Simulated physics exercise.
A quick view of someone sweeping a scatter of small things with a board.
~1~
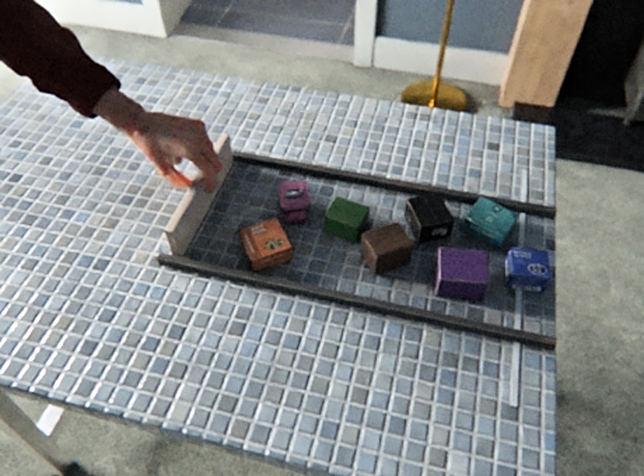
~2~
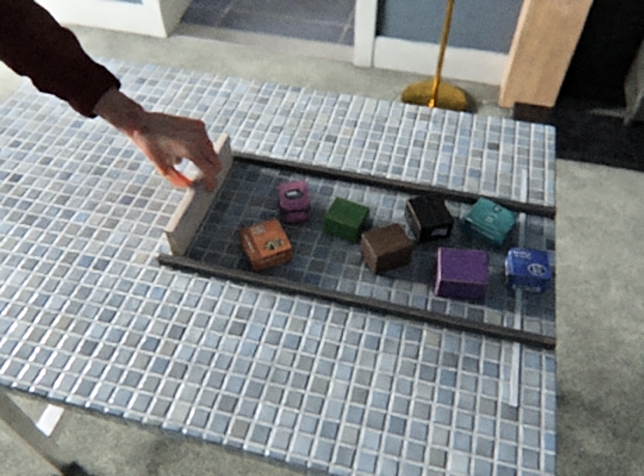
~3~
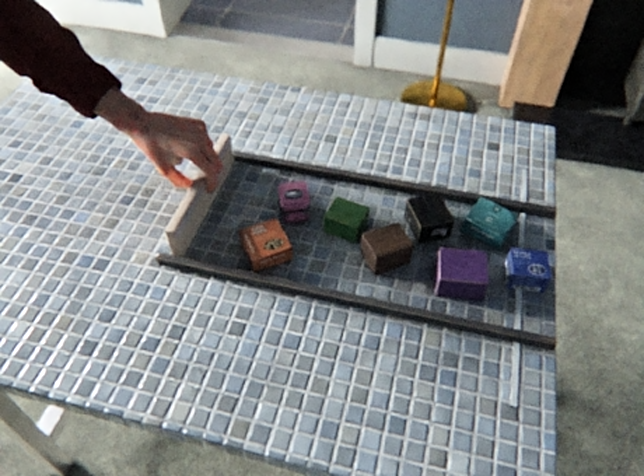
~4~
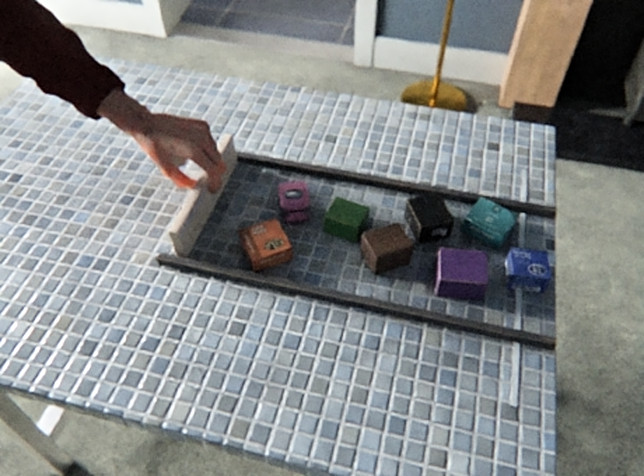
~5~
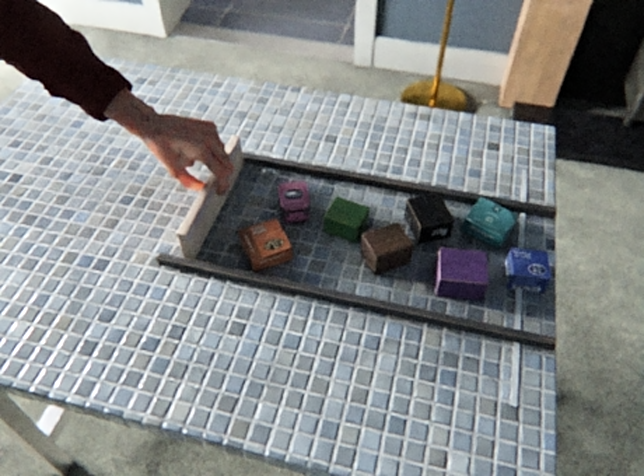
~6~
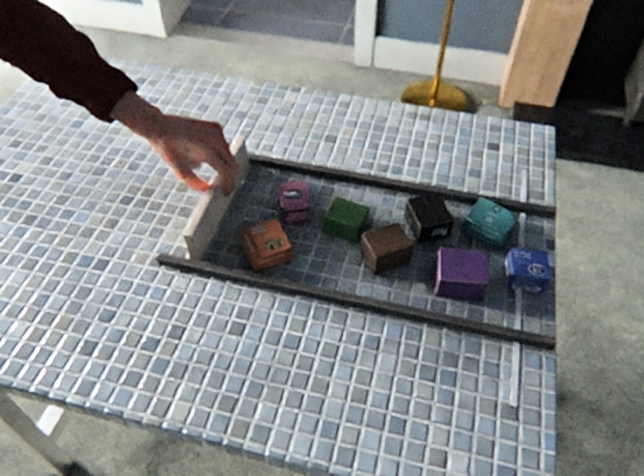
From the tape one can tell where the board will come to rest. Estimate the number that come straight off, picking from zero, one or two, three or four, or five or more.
I expect five or more drops over the end.
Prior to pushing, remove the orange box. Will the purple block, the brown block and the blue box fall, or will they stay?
Well, the purple block winds up down, the brown block is still there, and the blue box winds up down.
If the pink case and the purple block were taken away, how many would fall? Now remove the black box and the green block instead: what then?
3 and 3.
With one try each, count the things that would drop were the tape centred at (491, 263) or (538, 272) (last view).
In order, 4 and 7.
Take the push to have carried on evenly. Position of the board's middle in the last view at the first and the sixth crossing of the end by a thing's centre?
Pixels, in order: Around (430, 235), around (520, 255).
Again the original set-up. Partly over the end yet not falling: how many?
It comes to 1.
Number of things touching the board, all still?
At rest, 2 are in contact.
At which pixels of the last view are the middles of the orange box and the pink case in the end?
The orange box settles near (545, 314); as for the pink case, near (539, 253).
Early on, none off yet; blue box at rest near (527, 270); turquoise box at rest near (490, 223); purple block at rest near (461, 274).
Finally, the number that fall off is five or more; lost, green block, brown block, black box, purple block, turquoise box and blue box.
